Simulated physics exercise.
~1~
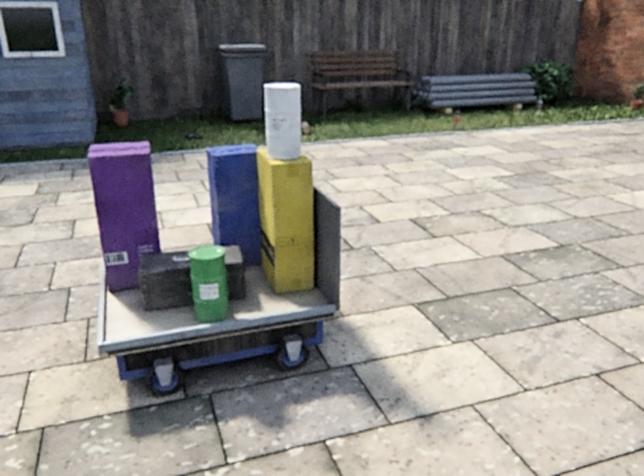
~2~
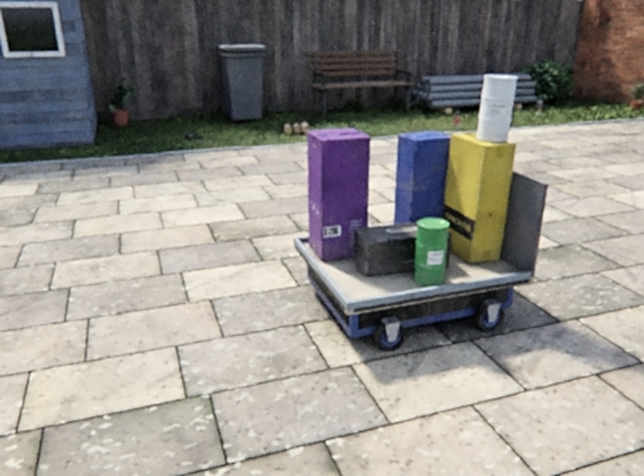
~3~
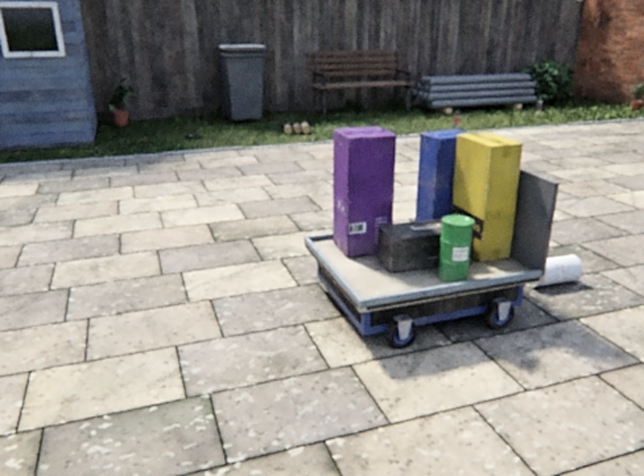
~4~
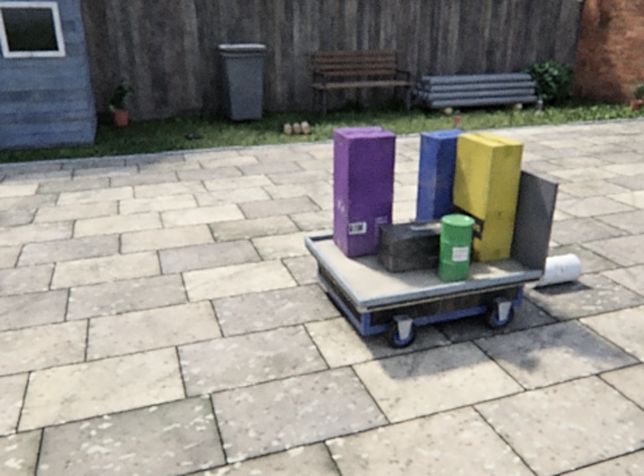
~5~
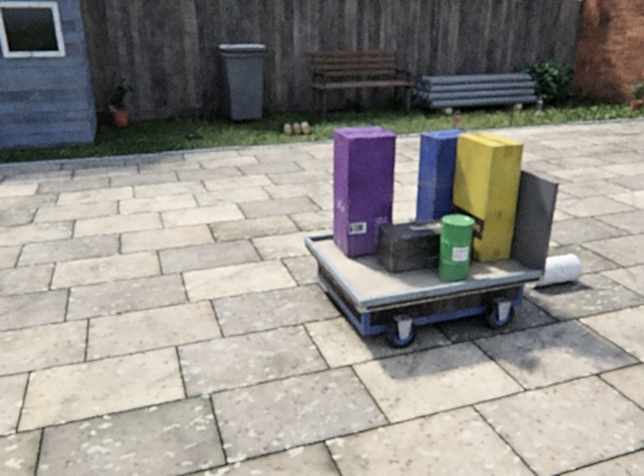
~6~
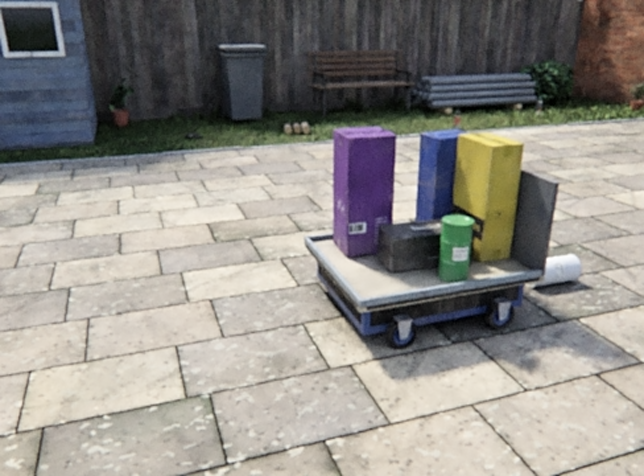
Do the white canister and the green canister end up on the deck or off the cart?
The white canister ends up off the cart, lying on the paving, while the green canister is still standing on the deck.
